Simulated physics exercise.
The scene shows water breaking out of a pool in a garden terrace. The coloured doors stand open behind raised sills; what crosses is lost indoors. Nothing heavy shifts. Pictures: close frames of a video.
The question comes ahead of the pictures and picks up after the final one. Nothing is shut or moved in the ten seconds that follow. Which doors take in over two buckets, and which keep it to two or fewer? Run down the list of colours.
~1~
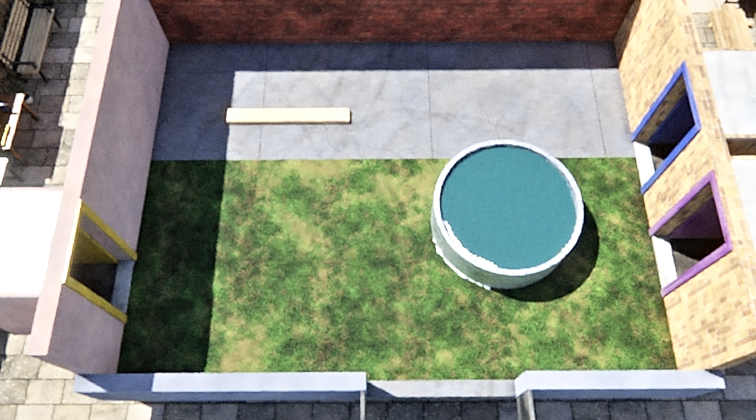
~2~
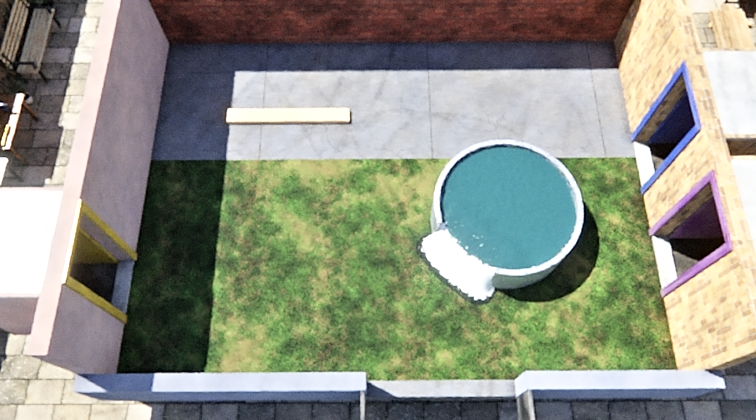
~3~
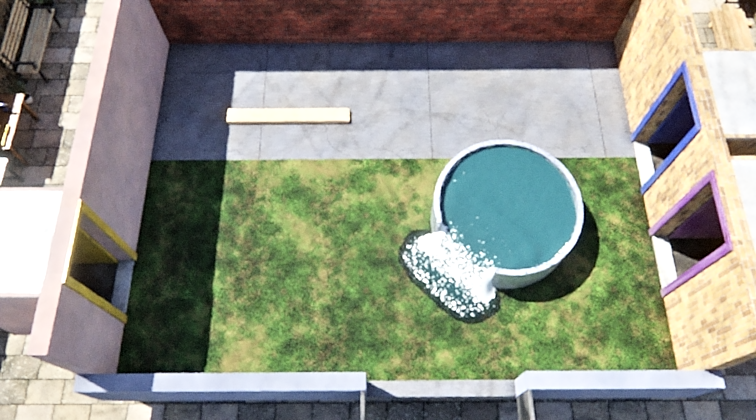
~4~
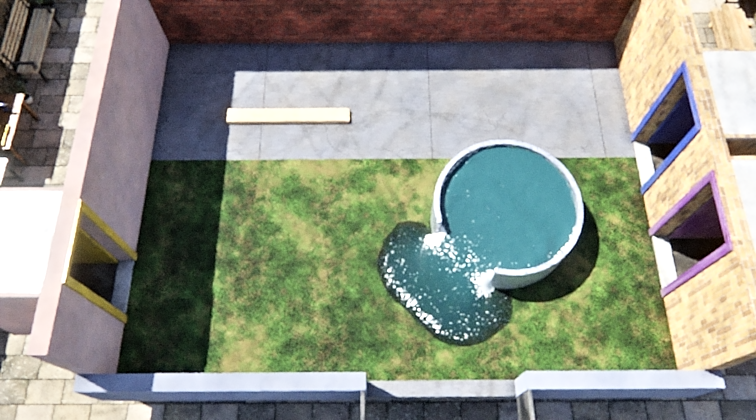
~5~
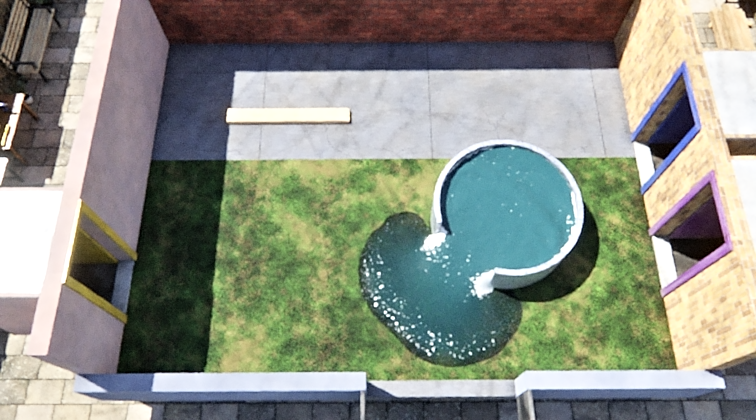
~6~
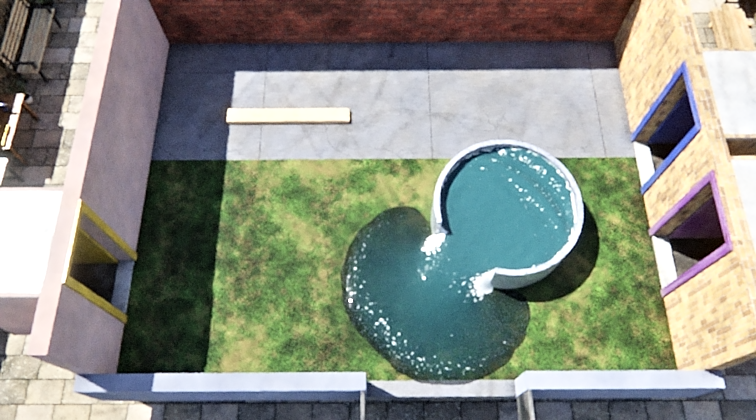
At the end, the yellow door exceeds two buckets; the blue door never exceeds two buckets; the purple door never exceeds two buckets.
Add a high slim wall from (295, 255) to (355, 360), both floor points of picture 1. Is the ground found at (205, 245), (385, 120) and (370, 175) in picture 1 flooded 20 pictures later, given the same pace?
Listed order: Spared, spared, swamped.
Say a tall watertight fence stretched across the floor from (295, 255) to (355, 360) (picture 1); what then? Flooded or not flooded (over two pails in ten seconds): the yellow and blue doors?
The yellow one falls short; the blue one falls short.
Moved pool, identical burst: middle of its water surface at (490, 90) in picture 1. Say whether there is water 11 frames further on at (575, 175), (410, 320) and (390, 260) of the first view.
Result: Spared; inundated; inundated.
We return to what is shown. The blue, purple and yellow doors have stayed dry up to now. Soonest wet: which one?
It would be the one in yellow.
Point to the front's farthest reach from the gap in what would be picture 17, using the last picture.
Approximate pixel: (201, 381).
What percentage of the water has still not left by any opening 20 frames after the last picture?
Around 80 percent.
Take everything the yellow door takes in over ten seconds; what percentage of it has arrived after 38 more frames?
Some 60 in a hundred.
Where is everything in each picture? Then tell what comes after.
The first picture shows still water in the round tank at (507, 206).
In the second picture, water pours out at (459, 261) and has run to (489, 297).
In the third picture, water pours out at (458, 262) and has run to (482, 316).
In the fourth picture, the front is at (449, 339), out from the gap at (458, 263).
In the fifth picture, water pours out at (458, 263) and has run to (438, 359).
In the sixth picture, water pours out at (458, 262) and has run to a hidden place.
A moment on, water covers 15 % of the floor; the yellow door not reached, the blue door not reached, the purple door not reached.
Next, water covers 25 % of the floor; the yellow door not reached, the blue door not reached, the purple door not reached.
Then, water covers 35 % of the floor; the yellow door not reached, the blue door not reached, the purple door not reached.
Later, water covers 45 % of the floor; the yellow door over two buckets in, the blue door not reached, the purple door not reached.
In the end, water covers 60 % of the floor; the yellow door over two buckets in, the blue door not reached, the purple door not reached.
